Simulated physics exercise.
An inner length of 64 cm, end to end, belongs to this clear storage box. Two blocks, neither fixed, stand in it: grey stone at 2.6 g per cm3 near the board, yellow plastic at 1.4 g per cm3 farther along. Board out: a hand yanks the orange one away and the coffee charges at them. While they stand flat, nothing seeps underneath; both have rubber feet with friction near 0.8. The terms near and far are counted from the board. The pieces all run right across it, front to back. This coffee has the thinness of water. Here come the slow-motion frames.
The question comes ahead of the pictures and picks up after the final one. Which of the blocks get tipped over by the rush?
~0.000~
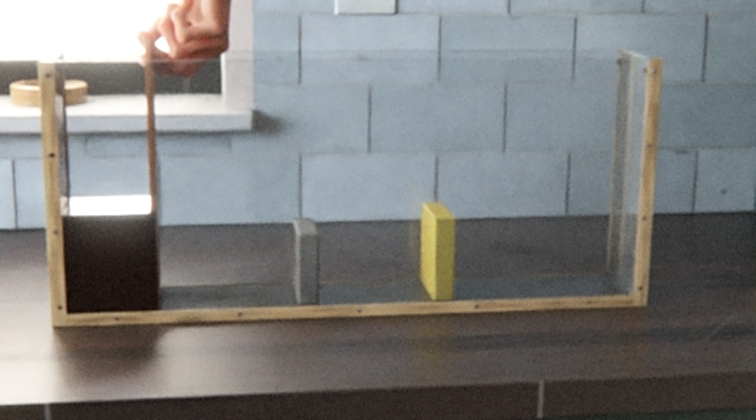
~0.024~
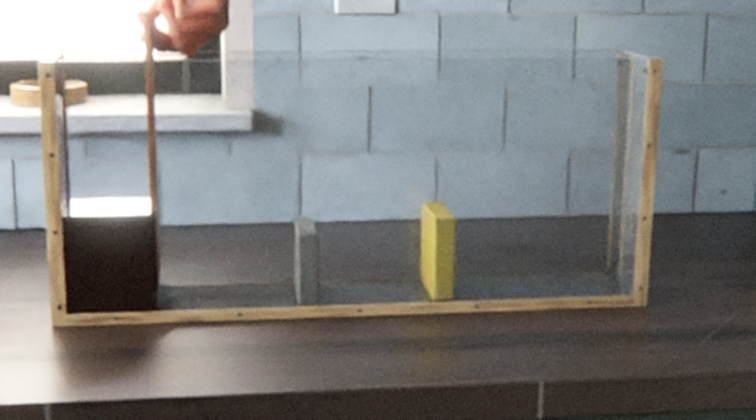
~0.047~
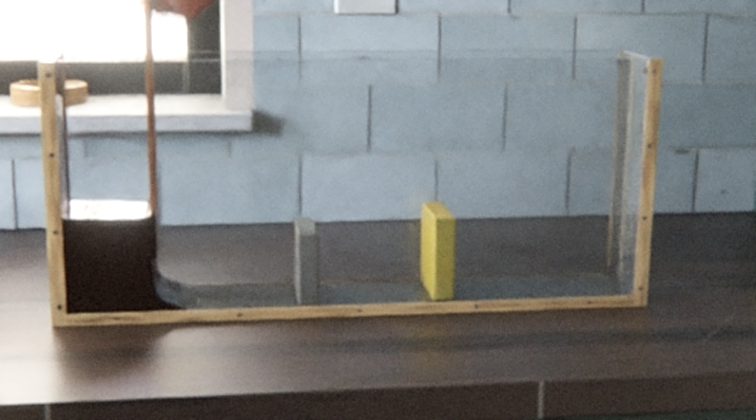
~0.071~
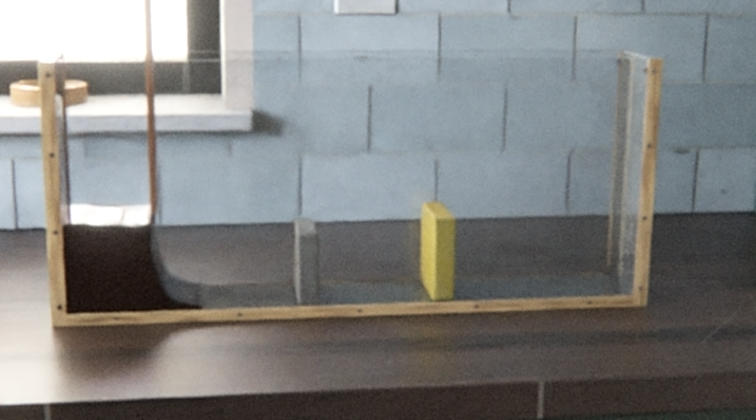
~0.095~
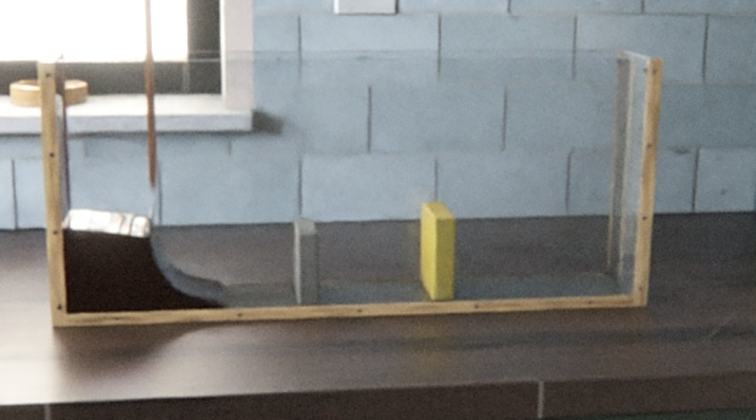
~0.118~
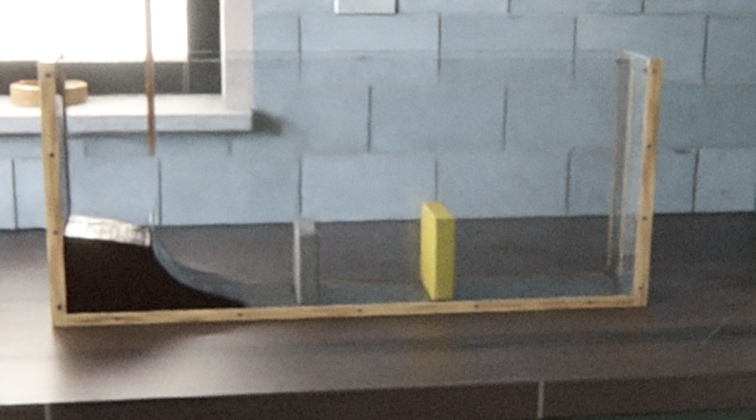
Near one: Tipped over; far one: Not tipped.
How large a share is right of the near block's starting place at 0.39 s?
About 10 in a hundred, I'd say.
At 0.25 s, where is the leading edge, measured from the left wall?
Roughly 26 cm out.
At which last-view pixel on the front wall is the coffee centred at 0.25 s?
Near (182, 287).
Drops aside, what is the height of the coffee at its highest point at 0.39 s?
Max height: Approx. 18.0 cm.
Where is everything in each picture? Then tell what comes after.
In the first picture, the surface at the left wall is at (68, 217); the front along the floor is at (153, 309); the board's lower edge is at (156, 309); the near block's top is at (309, 239); the far block's top is at (446, 223).
In the second picture, the surface at the left wall is at (68, 218); the front along the floor is at (164, 308); the board's lower edge is at (155, 290).
In the third picture, the surface at the left wall is at (68, 221); the front along the floor is at (181, 308); the board's lower edge is at (154, 257).
In the fourth picture, the surface at the left wall is at (68, 225); the front along the floor is at (201, 307); the board's lower edge is at (153, 222).
In the fifth picture, the surface at the left wall is at (68, 231); the front along the floor is at (223, 306); the board's lower edge is at (152, 188).
In the sixth picture, the surface at the left wall is at (69, 237); the front along the floor is at (246, 306); the board's lower edge is at (151, 153); the near block's top is at (309, 239); the far block's top is at (446, 223).
Then, 0.25 s in, the front has run 25 cm from the left wall, the near block is upright and the far block is upright.
Then, 0.39 s in, the near block leans 19° and the far block is upright.
Then, 0.64 s in, the near block lies flat and the far block is upright.
Finally, the near block lies flat and the far block is upright; 0 per cent of the coffee is past where the far block first stood.
